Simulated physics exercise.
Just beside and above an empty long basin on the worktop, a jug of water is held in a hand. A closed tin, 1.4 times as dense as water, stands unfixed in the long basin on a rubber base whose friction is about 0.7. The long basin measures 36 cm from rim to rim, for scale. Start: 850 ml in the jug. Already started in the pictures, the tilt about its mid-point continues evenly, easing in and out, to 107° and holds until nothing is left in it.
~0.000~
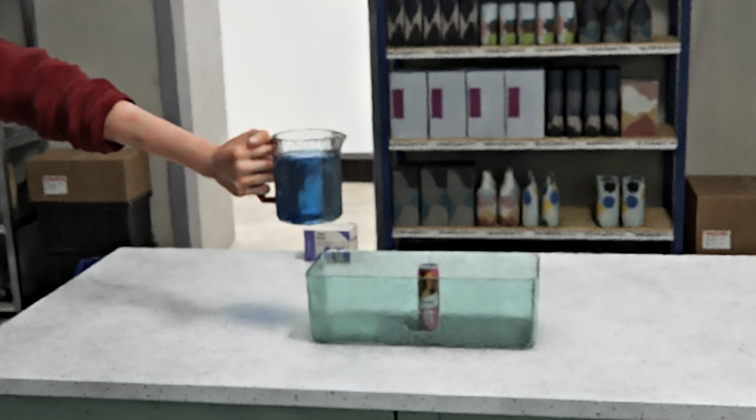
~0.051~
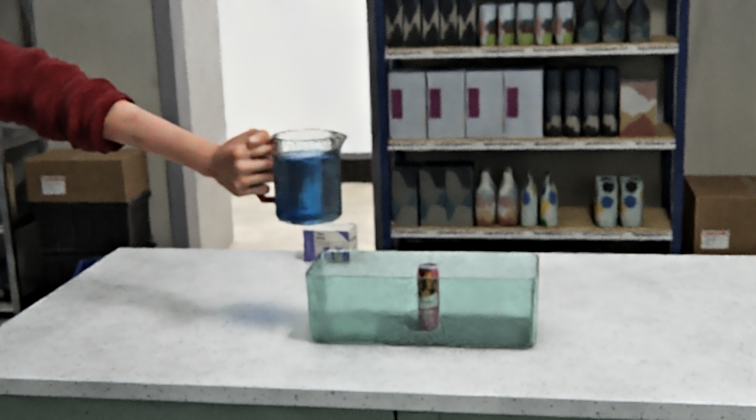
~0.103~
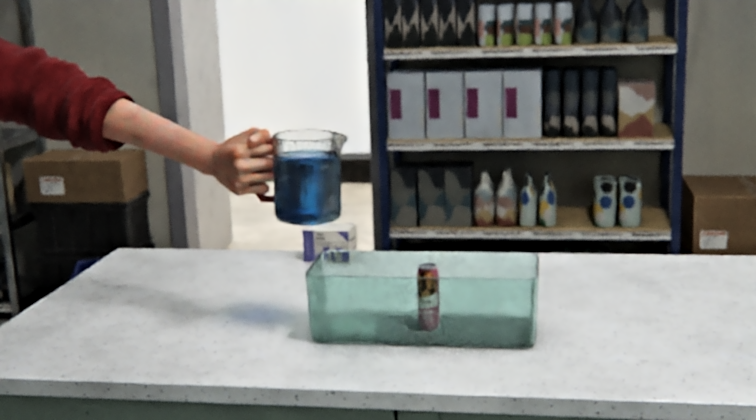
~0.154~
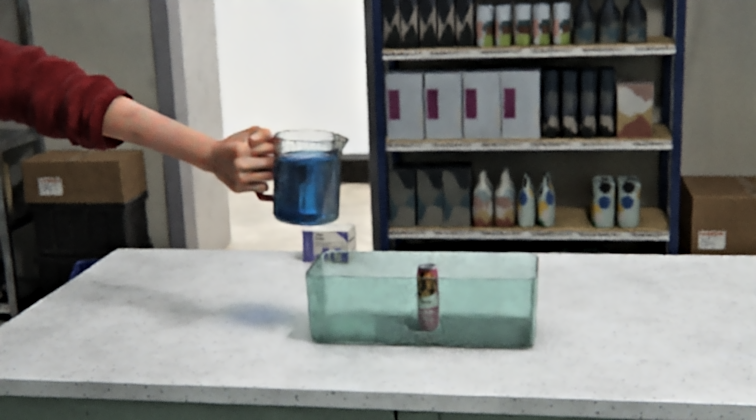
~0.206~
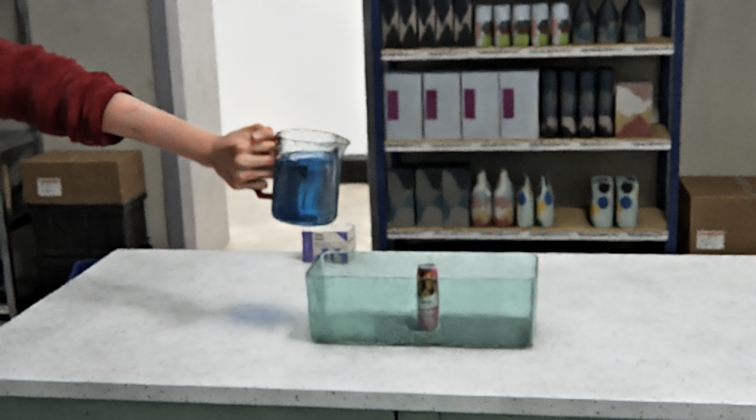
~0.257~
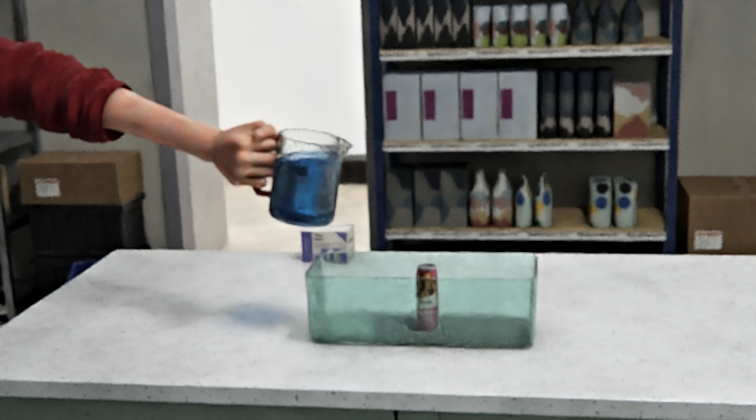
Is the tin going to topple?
No.
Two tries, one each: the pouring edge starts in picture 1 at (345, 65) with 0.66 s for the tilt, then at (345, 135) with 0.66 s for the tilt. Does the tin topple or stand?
Try 1: Tipped over; try 2: Still standing.
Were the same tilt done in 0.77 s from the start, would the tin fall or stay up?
The tin stays up.
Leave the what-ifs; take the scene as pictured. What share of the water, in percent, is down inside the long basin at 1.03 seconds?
Close to 42 in a hundred.
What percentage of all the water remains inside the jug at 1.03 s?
36 %.
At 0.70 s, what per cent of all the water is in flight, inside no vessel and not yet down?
Some 10 % is the figure.
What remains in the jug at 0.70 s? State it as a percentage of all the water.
90 %.
By 0.70 s the tilt is 64° and 90 per cent is still to pour; the tin stands where it began.
By 1.03 s the tilt is 99° and 37 per cent is still to pour; the tin stands where it began.
By 1.38 s the tilt is 107° and 4 per cent is still to pour; the tin stands where it began.
By 1.75 s the tilt is 107° and 0 per cent is still to pour; the tin stands where it began.
At rest the tin stands where it began.
